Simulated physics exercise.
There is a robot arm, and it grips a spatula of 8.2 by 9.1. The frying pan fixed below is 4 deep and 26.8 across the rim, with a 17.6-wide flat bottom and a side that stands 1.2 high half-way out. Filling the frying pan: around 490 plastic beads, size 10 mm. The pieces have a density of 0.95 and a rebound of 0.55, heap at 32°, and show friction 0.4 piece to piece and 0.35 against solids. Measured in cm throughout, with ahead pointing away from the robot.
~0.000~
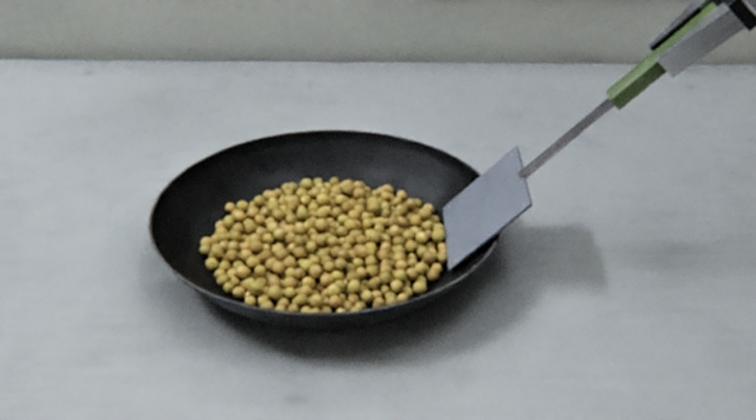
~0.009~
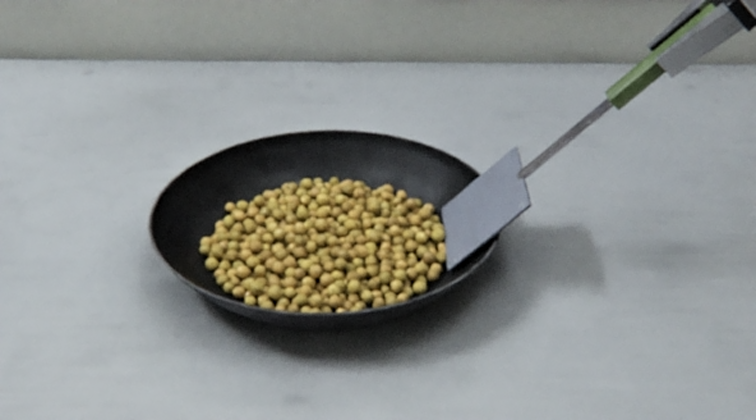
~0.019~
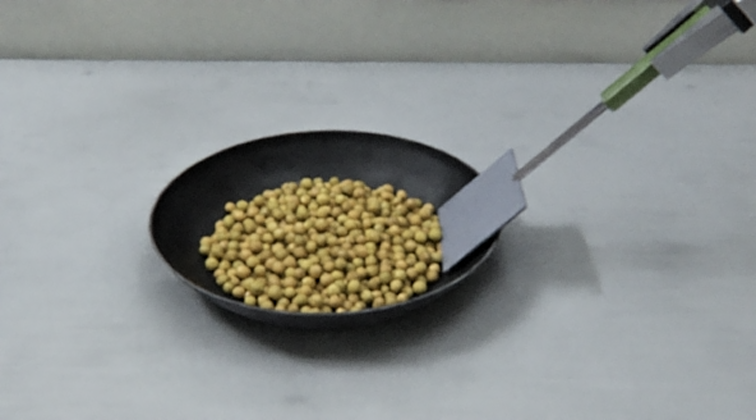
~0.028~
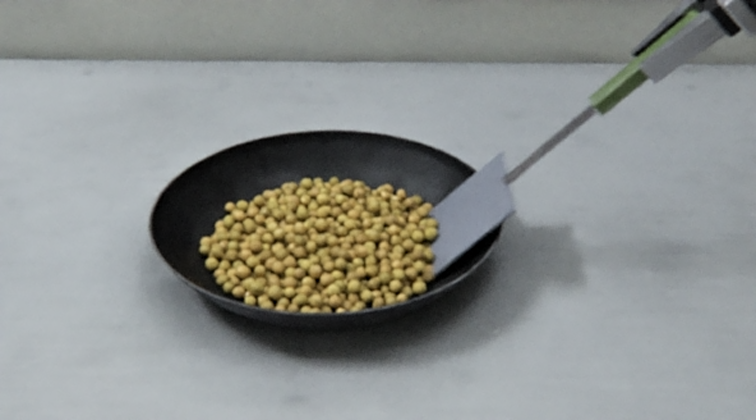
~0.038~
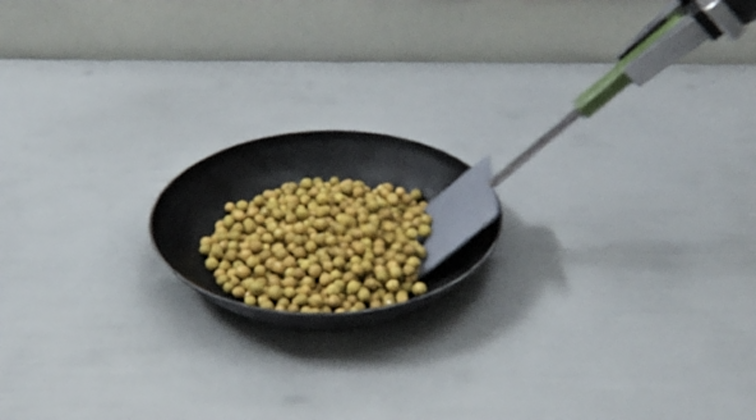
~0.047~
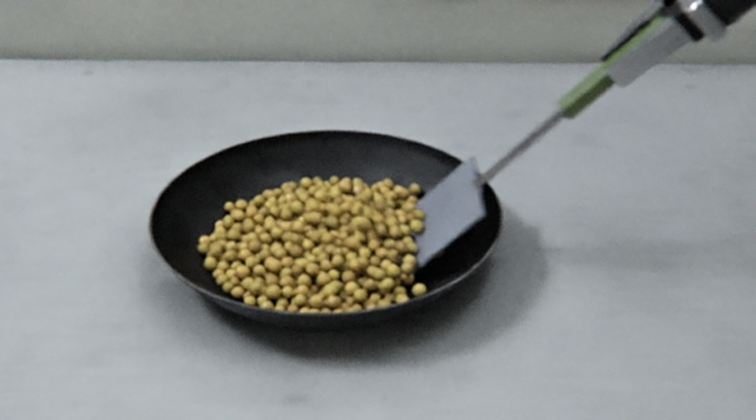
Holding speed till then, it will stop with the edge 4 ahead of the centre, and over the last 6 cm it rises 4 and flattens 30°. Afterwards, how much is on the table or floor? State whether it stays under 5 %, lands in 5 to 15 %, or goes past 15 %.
It lands in 5 to 15 %.
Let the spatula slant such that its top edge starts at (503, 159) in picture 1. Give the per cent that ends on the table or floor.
Roughly 10%.
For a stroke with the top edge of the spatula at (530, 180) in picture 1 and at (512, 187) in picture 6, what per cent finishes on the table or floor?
Around 0 per cent finishes there.
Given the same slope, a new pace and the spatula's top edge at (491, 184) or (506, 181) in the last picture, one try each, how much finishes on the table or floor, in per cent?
I'd estimate some 5 and 0 in a hundred.
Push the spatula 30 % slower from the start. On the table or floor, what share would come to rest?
In that case, around 5 per cent would end on the table or floor.
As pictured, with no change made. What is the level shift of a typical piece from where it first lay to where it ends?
Around 4 cm, measured level.
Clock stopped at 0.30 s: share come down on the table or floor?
Roughly 8 percent.
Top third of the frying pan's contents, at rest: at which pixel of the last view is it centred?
Pixel position: Approx. (235, 221).
After 0.07 s, sloping 45°, highest piece 6 above the table; 490 in the frying pan.
After 0.09 s, sloping 36°, highest piece 7 above the table; 490 in the frying pan.
After 0.30 s, sloping 16°, highest piece 6 above the table; 444 in the frying pan, 40 on the table or floor, 6 on the blade or in flight.
After 1.35 s, sloping 16°, highest piece 3 above the table; 444 in the frying pan, 46 on the table or floor.
At rest, 444 in the frying pan, 46 on the table or floor. That is 9 % on the table or floor.
